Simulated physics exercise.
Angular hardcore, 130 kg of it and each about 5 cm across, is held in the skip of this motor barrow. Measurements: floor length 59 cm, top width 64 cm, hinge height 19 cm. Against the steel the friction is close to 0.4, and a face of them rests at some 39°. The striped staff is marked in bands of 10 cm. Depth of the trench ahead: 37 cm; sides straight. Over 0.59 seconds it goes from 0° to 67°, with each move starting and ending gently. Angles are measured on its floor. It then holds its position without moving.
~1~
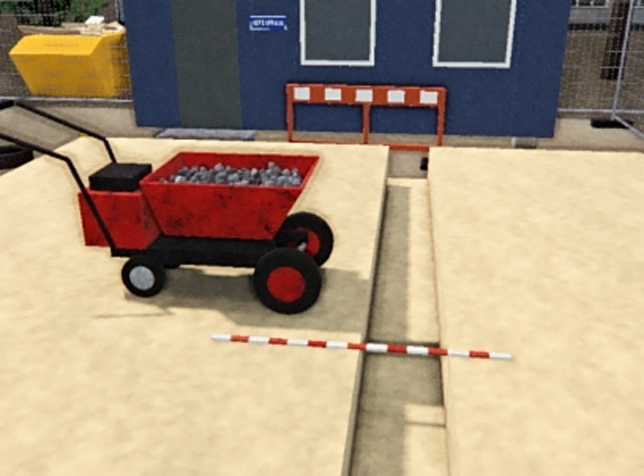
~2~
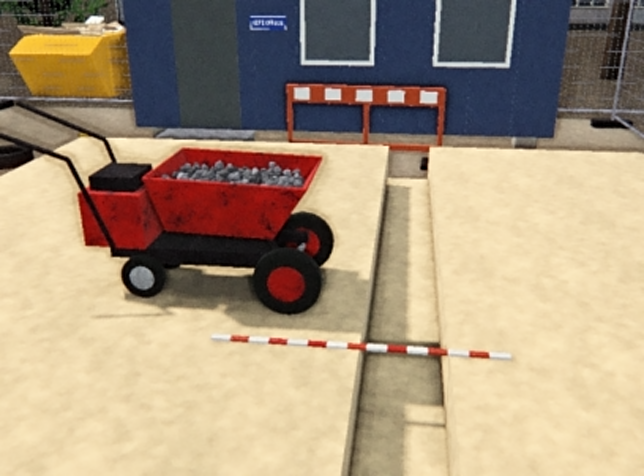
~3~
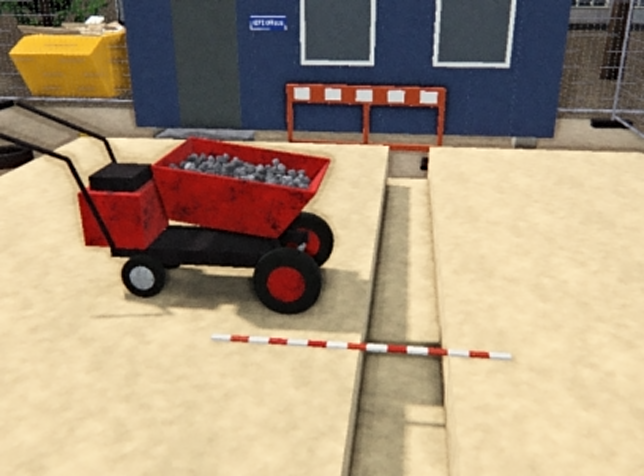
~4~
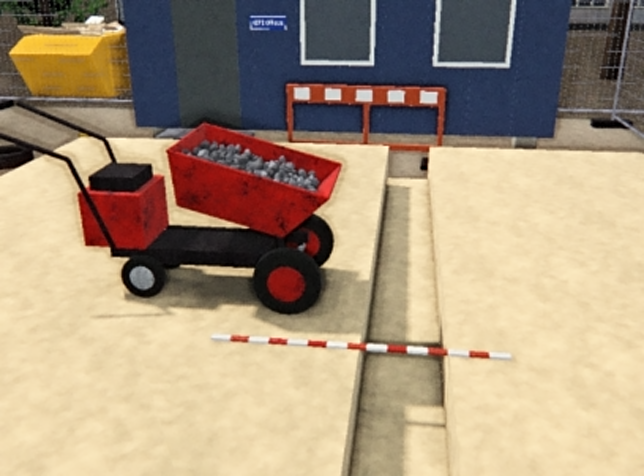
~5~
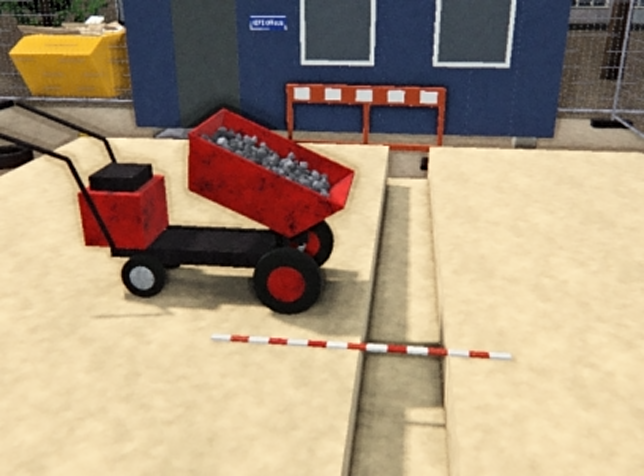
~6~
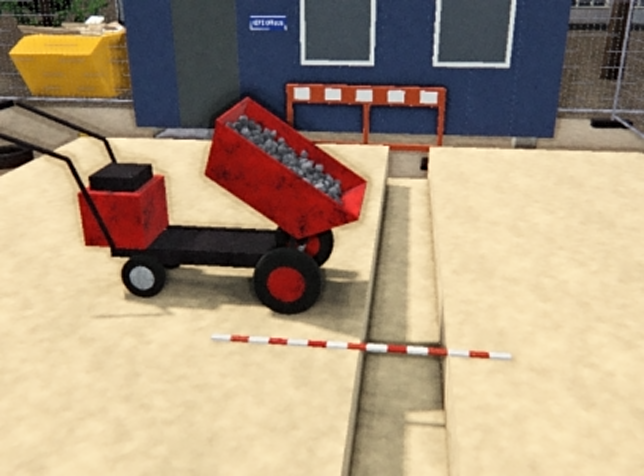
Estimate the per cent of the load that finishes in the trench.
Roughly 41 percent.
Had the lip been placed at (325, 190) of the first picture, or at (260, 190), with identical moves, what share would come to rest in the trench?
Result: Close to 25 then close to 70 per cent.
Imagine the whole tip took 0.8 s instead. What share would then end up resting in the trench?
45 %.
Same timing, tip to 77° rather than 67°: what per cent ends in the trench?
Then close to 60 per cent.
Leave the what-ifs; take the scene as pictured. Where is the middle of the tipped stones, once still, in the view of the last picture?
I'd point to around (437, 338).
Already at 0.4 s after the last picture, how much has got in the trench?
Roughly 15 percent of the load.
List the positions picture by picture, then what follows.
The skip is at 0°, its lip at (302, 190); the top of the load is at (240, 173), in the first picture.
The skip is at 2°, its lip at (306, 191); the top of the load is at (238, 171), in the second picture.
Lip at (315, 193), floor tilted 7°, highest stones at (213, 163), in the third picture.
The skip is at 15°, its lip at (329, 199); the top of the load is at (209, 148), in the fourth picture.
Lip at (344, 208), floor tilted 24°, highest stones at (222, 136), in the fifth picture.
The skip is at 34°, its lip at (358, 219); the top of the load is at (242, 125), in the sixth picture.
Then, 0.1 s after the last picture the floor is at 56°, 100 % in the skip; the foremost stones are at (365, 228).
Then, 0.4 s after the last picture the floor is at 67°, 87 % in the skip, 13 % in the trench; the foremost stones are at (446, 292).
Then, 0.7 s after the last picture the floor is at 67°, 37 % in the skip, 33 % in the trench, 29 % past the trench; the foremost stones are at (581, 308).
Then, 2.7 s after the last picture the floor is at 67°, 29 % in the skip, 41 % in the trench, 30 % past the trench; the foremost stones are past the picture's edge.
